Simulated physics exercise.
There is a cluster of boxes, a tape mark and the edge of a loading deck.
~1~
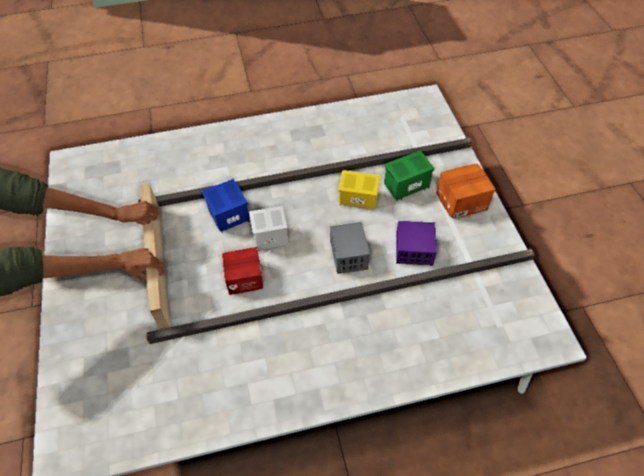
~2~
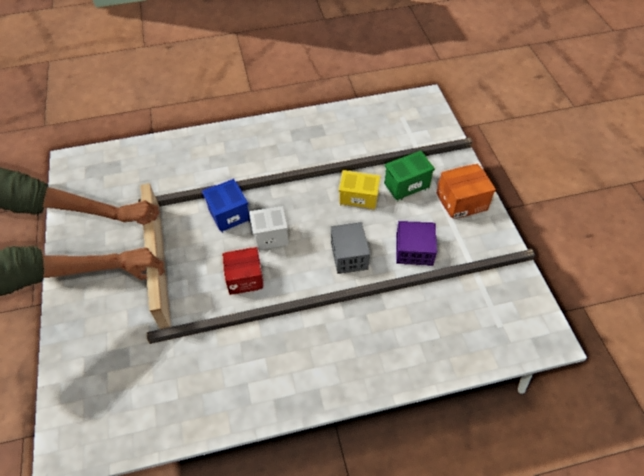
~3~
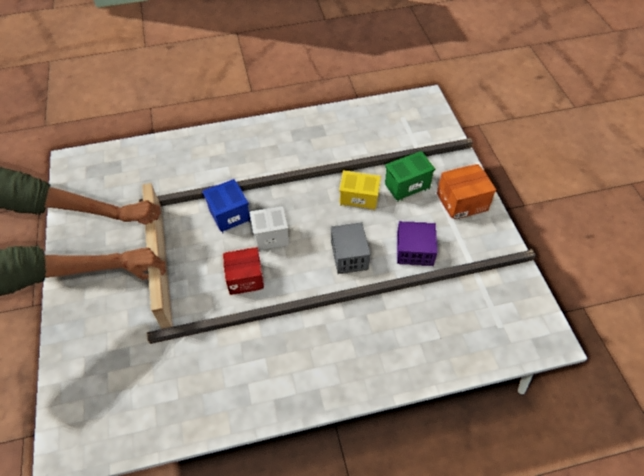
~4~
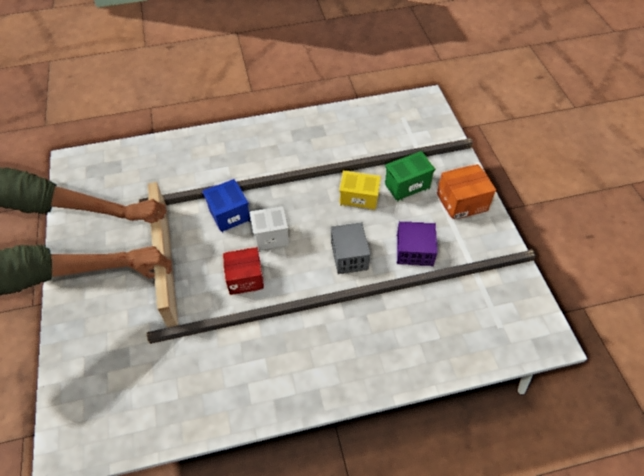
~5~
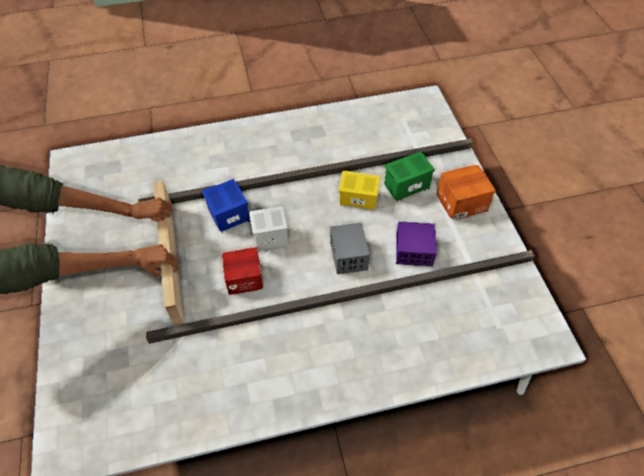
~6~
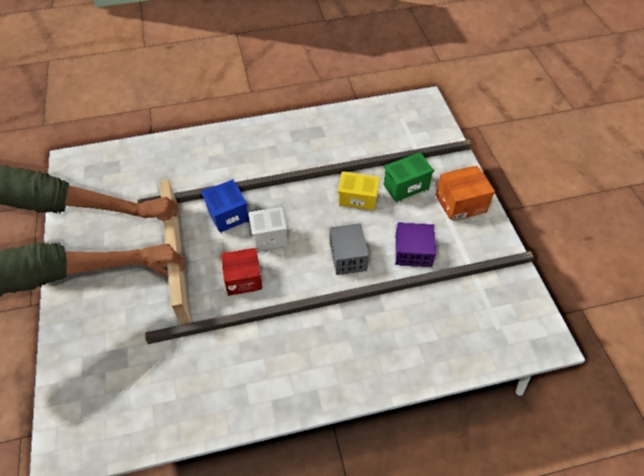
A wooden plank, held by two hands at the left, slides a short way right between two dark rails toward blue, white and red boxes, while these and the grey, yellow, purple, green and orange ones stay still.
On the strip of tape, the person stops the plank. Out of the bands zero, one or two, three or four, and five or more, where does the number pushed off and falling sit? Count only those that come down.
Just three or four fall.
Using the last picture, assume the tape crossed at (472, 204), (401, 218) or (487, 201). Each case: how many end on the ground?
You'd get 5, then 0, then 8.
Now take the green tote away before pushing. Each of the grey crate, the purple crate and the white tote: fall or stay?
Well, the grey crate is safe, the purple crate drops down, and last of the three, the white tote is safe.
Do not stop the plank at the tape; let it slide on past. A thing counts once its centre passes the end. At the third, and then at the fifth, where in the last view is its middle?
At (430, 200) for the third, at (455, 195) for the fifth.
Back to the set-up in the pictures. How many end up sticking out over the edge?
The overhang total is 2.
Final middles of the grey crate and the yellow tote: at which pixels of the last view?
Grey crate at (508, 221), yellow tote at (477, 153).
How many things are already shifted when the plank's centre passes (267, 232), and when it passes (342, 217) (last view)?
One spot: 3. Other spot: 7.
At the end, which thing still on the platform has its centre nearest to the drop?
That one's the yellow tote.
Soon after, none off yet; orange box at rest near (464, 193); green tote at rest near (408, 178); purple crate at rest near (415, 245).
After that, none off yet; orange box at rest near (464, 193); green tote displaced about its own width near (437, 171); purple crate displaced about its own width near (452, 238).
In the end, the number that fall off is three or four; gone, purple crate, green tote and orange box.
